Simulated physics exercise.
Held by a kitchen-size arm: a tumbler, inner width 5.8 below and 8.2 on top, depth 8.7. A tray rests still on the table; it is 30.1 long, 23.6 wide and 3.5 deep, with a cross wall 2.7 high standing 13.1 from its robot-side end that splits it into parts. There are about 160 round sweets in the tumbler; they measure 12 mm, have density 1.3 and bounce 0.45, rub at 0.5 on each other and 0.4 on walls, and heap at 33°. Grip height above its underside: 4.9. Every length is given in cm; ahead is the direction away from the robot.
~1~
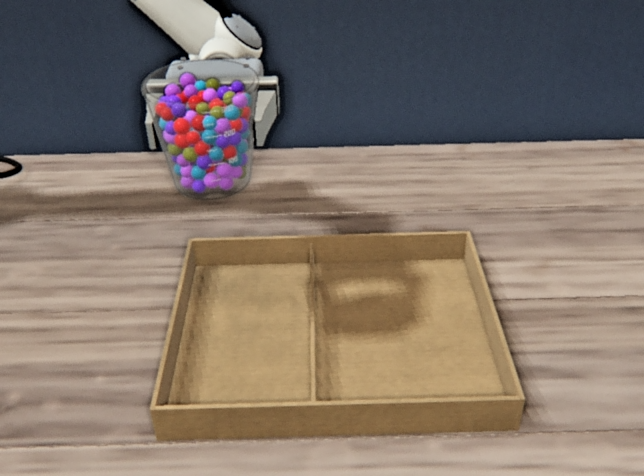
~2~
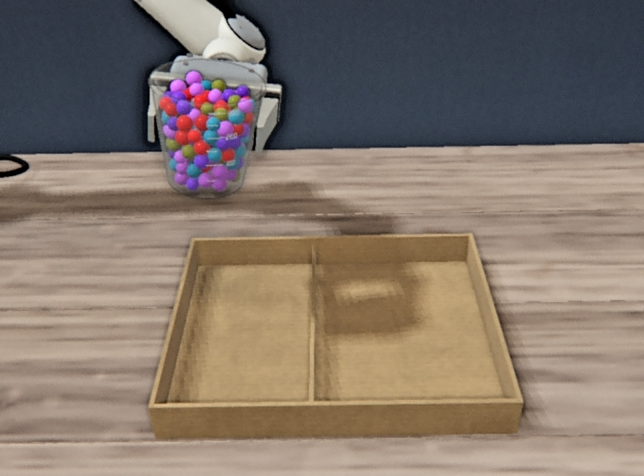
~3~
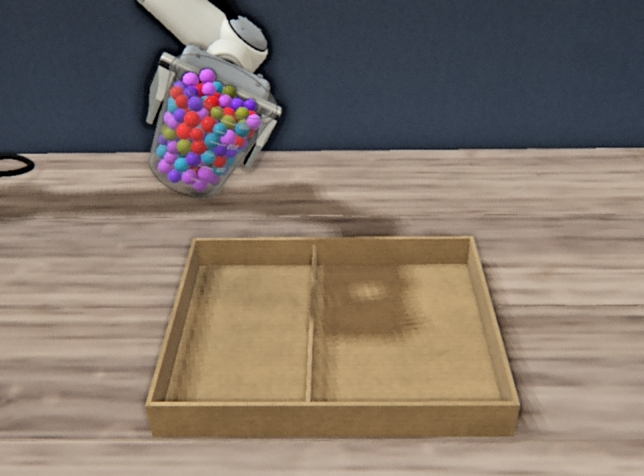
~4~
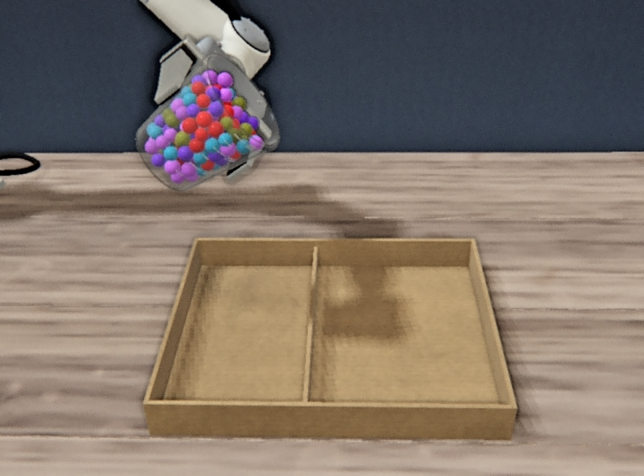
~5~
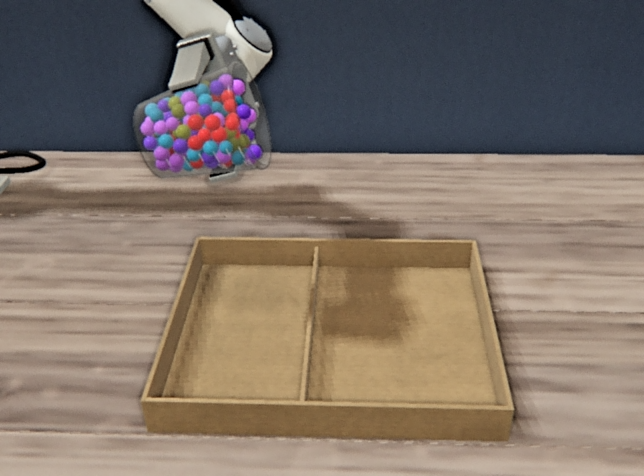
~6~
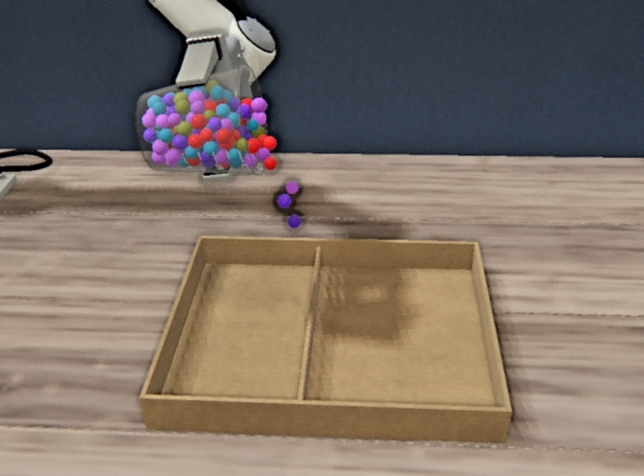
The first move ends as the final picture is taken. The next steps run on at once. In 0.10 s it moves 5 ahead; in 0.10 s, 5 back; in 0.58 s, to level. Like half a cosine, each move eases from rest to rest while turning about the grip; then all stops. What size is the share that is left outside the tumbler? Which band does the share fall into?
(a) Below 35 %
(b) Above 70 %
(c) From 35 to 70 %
Answer: B.
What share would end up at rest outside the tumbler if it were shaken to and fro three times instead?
Then roughly 100 percent.
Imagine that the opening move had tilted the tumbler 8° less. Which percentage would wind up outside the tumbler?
Estimate: Around 80 per cent.
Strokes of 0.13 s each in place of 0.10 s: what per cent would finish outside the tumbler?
It would come to around 75 %.
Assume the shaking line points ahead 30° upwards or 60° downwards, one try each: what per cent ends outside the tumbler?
You'd get about 100 per cent with the first setting and about 35 per cent with the second.
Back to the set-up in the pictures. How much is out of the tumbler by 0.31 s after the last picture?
About 90 per cent.
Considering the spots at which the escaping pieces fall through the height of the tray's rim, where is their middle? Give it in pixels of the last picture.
Estimated centre around (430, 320) in pixels.
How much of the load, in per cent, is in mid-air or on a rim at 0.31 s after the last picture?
Roughly 18 per cent.
Then, 0.31 s on, tilted 75° forward, highest piece 22 above the table; 115 in the far-side part, 12 in the tumbler, 3 on the table or floor, 29 in flight or on a rim.
Then, 0.62 s on, tilted 14° forward, highest piece 21 above the table; 134 in the far-side part, 12 in the tumbler, 9 on the table or floor, 4 in the robot-side part.
Then, 0.98 s on, level, highest piece 20 above the table; 134 in the far-side part, 12 in the tumbler, 9 on the table or floor, 4 in the robot-side part.
Then, 2.03 s on, level, highest piece 20 above the table; 134 in the far-side part, 12 in the tumbler, 9 on the table or floor, 4 in the robot-side part.
In the end, 134 in the far-side part, 12 in the tumbler, 9 on the table or floor, 4 in the robot-side part. That is 92 % outside the tumbler.
